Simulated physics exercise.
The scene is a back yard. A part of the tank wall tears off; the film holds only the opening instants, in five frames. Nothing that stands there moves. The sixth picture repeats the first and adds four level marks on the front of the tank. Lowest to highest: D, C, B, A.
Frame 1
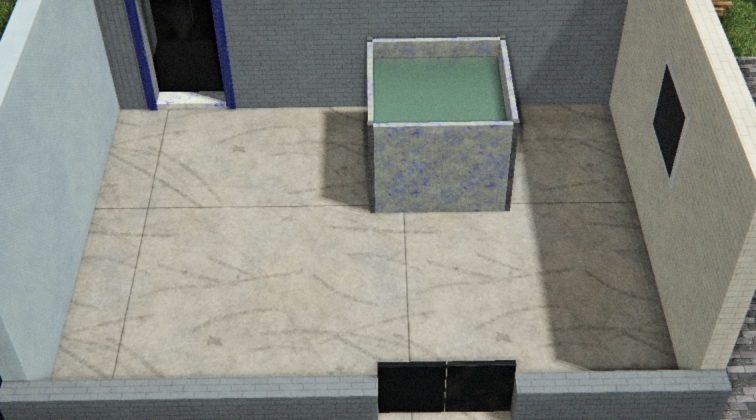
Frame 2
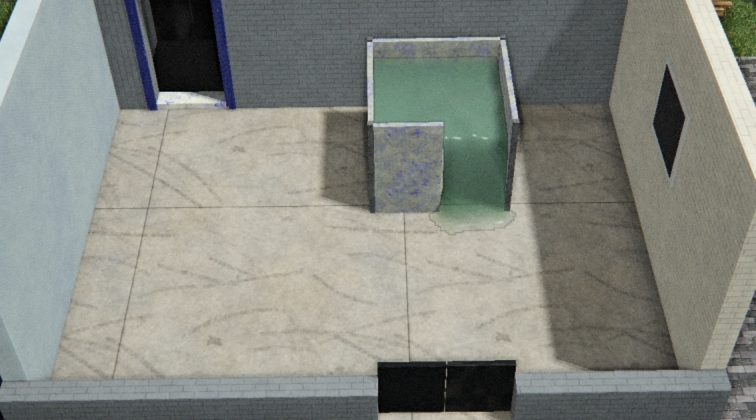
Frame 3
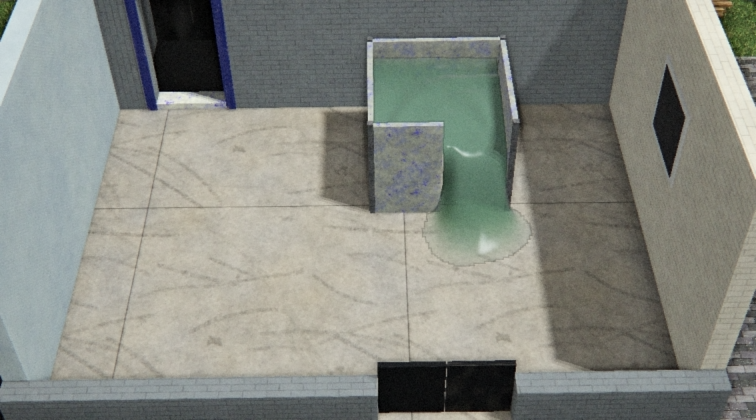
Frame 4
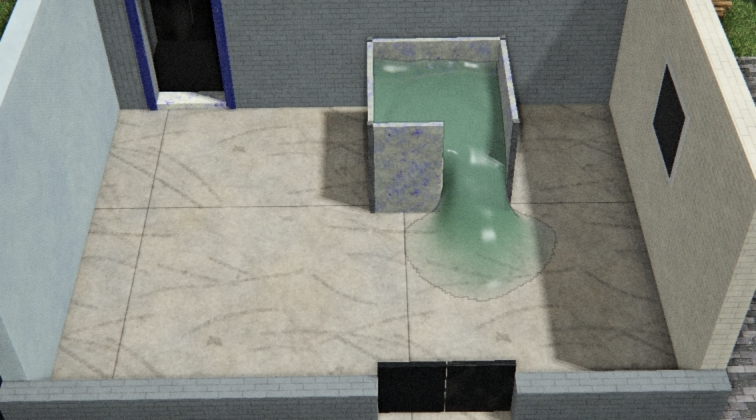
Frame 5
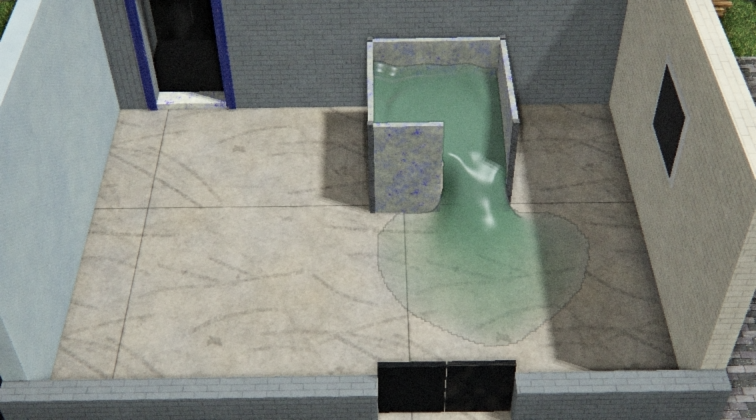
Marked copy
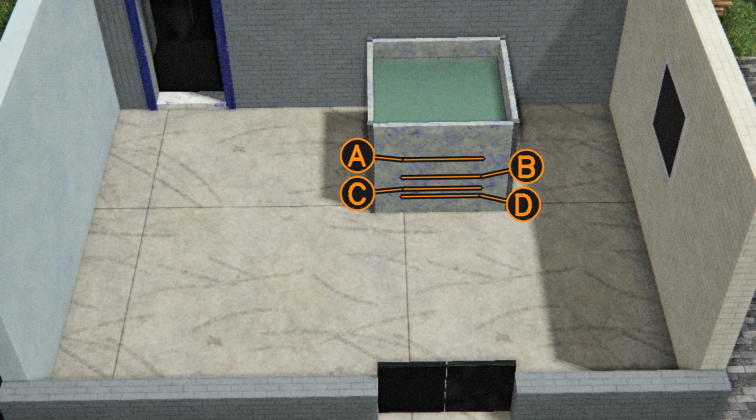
A square tank of green water stands against the grey brick back wall of a paved yard, seen from above by a still camera. A blue-framed doorway is at the back left, a pale wall with a dark window at right, and a shut black gate in front. The right part of the tank's front opens, and water pours out, spreading forward across the paving in a widening, thinning pool.
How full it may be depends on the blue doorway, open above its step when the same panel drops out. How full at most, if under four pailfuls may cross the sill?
A will do.
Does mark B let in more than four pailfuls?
No, that is safe.
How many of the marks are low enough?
All of the four.
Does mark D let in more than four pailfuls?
No, that is safe.
In orange, A at (442, 159); B at (441, 177); C at (441, 188); D at (441, 196); from the bottom up D, C, B, A.
Choosing A, a bucket or two gets in.
Choosing B, nothing gets over.
Choosing C, nothing gets over.
Choosing D, nothing gets over.
